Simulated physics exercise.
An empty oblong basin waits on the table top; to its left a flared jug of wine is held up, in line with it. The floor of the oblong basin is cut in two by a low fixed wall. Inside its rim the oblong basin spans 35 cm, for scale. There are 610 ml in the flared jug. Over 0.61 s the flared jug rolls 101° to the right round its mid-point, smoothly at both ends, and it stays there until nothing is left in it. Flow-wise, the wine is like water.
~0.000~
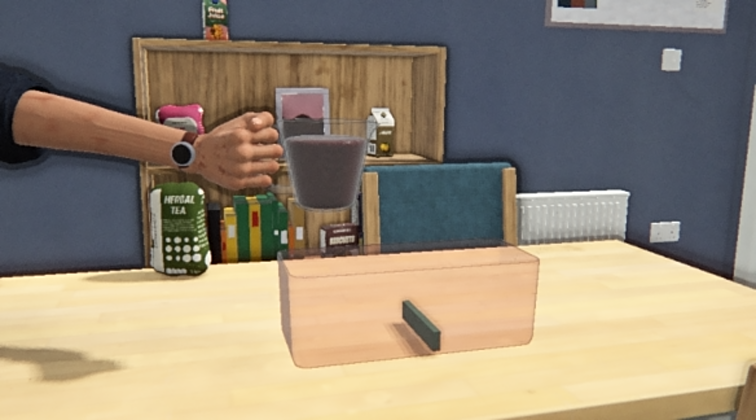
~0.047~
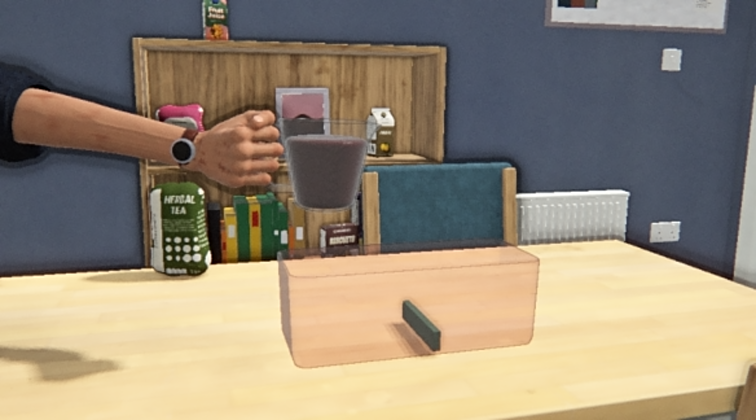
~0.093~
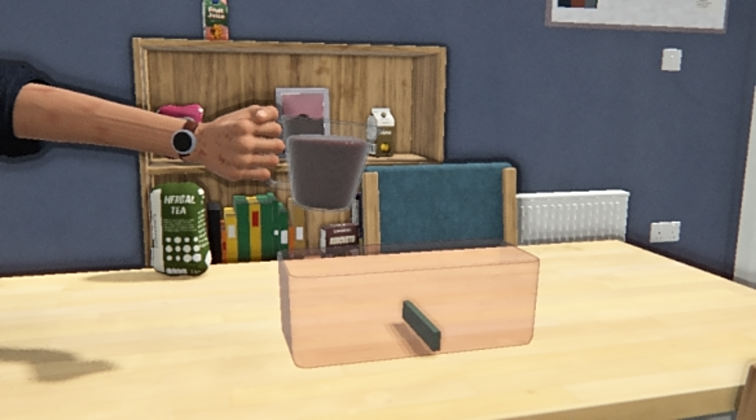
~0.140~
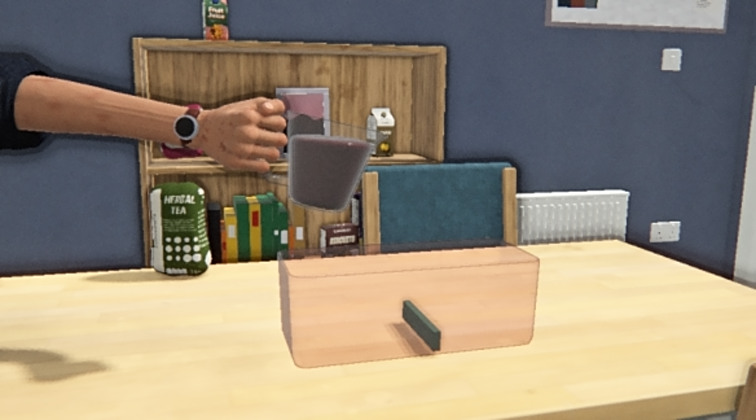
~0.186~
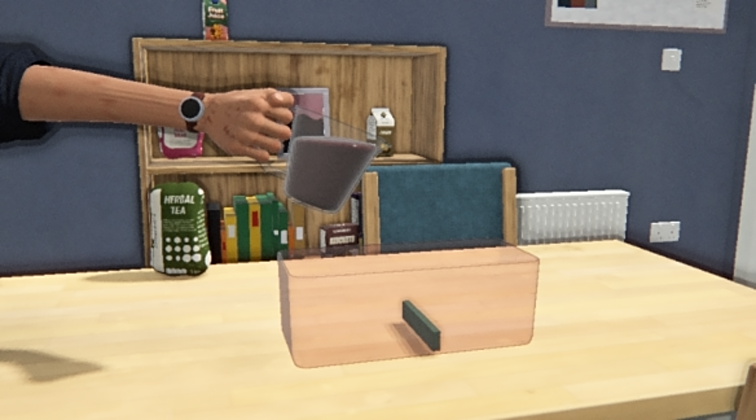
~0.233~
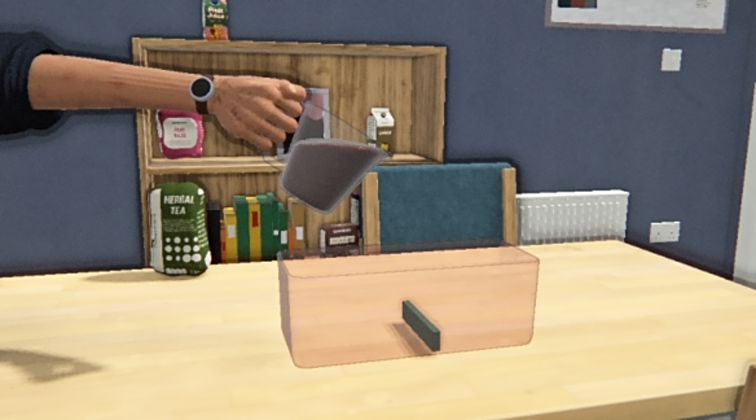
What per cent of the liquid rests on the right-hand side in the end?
38 percent.
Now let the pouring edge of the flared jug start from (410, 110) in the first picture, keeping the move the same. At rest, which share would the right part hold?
In that case some 85 per cent.
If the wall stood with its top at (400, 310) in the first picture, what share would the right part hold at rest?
Then it comes to around 90 per cent.
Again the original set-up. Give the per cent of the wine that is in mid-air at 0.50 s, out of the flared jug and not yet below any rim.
About 28 per cent.
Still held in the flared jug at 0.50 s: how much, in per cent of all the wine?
I'd estimate some 48 % remains.
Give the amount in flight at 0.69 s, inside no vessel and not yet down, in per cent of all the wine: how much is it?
Roughly 10 per cent.
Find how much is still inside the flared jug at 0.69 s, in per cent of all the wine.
Share remaining: Approx. 8 %.
By 0.50 s the tilt is 93° and 48 per cent is still to pour, 8 is left of the wall and 16 right of it.
By 0.69 s the tilt is 101° and 8 per cent is still to pour, 47 is left of the wall and 34 right of it.
By 0.89 s the tilt is 101° and 0 per cent is still to pour, 60 is left of the wall and 37 right of it.
By 1.11 s the tilt is 101° and 0 per cent is still to pour, 62 is left of the wall and 37 right of it.
At rest 61 per cent lies left of the wall, 38 right of it and 1 outside.
